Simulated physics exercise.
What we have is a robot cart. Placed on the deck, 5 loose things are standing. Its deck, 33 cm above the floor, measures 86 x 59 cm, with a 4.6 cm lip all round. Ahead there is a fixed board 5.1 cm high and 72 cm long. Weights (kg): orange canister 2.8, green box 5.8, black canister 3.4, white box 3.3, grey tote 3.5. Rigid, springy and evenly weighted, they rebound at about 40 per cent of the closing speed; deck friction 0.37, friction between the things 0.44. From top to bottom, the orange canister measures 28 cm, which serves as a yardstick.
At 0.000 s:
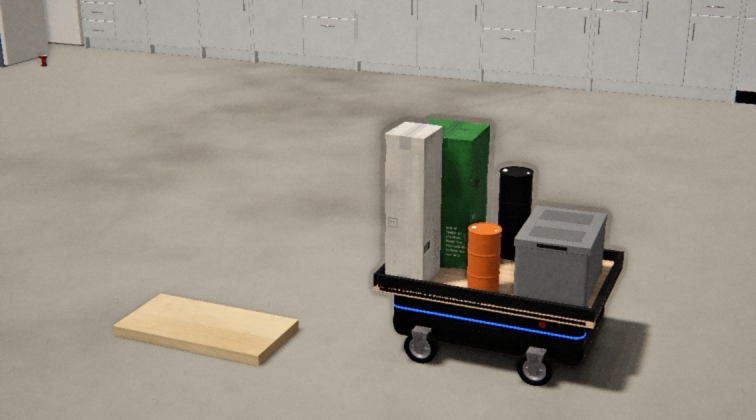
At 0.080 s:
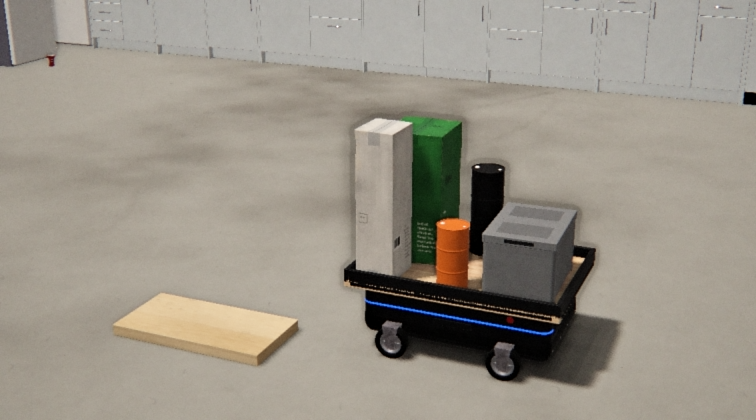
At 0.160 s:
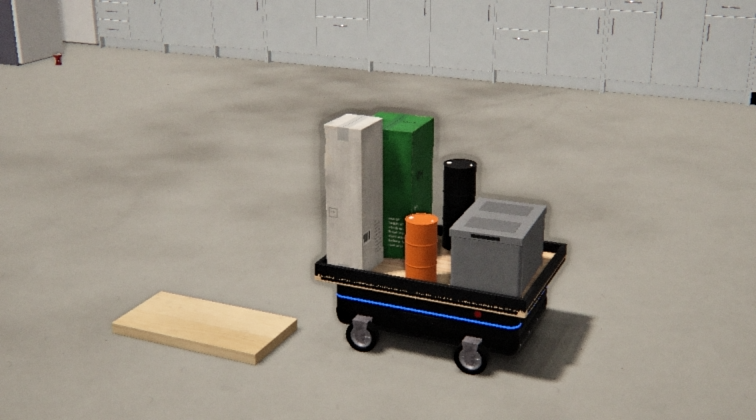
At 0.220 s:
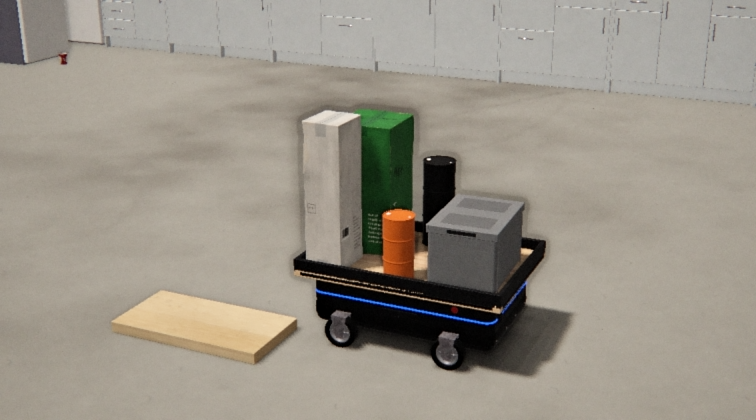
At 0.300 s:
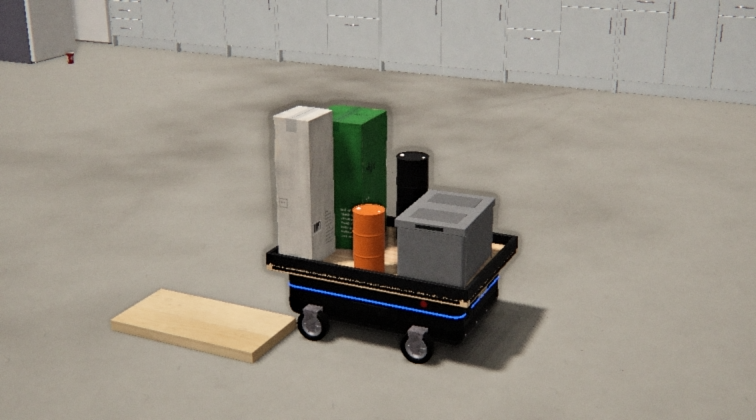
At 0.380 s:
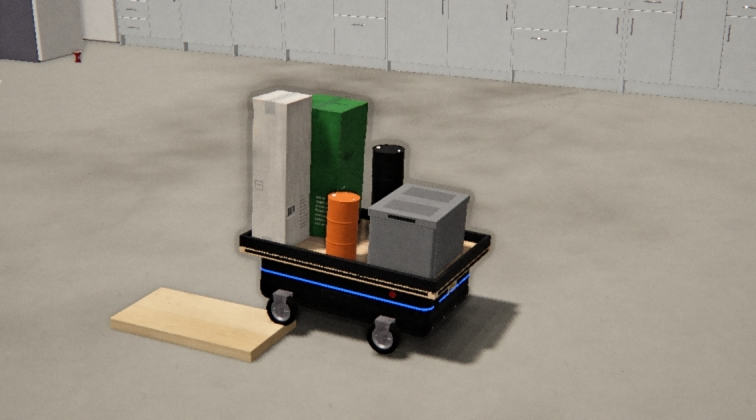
A cart carrying boxes, canisters and a grey tote rolls left toward a flat wooden board.
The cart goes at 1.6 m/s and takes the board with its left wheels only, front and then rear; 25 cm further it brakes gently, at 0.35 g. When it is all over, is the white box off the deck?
The white box stays put.
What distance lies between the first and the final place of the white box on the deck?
Some 28 cm.
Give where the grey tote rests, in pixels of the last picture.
(82, 172).
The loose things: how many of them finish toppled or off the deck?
Total count: 4.
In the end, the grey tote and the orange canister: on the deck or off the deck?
The grey tote is still on the deck; the orange canister is still on the deck.
After 0.68 s, 109 cm covered; white box 26° off upright near (223, 145); green box 27° off upright; black canister 12° off upright.
After 1.08 s, 173 cm covered; green box and black canister now off the deck; white box 56° off upright near (130, 152); grey tote 13° off upright.
After 1.38 s, 219 cm covered; white box 63° off upright near (59, 147); grey tote 12° off upright; orange canister moved 2 cm.
After 1.78 s, 242 cm covered, stopped; white box 63° off upright near (23, 142); orange canister 42° off upright; grey tote 10° off upright.
In the end (2.5 s), off the deck, green box and black canister; toppled on the deck, orange canister and white box; grey tote under 10 cm from the start. At the end, from the last picture's camera, white box near (23, 142).
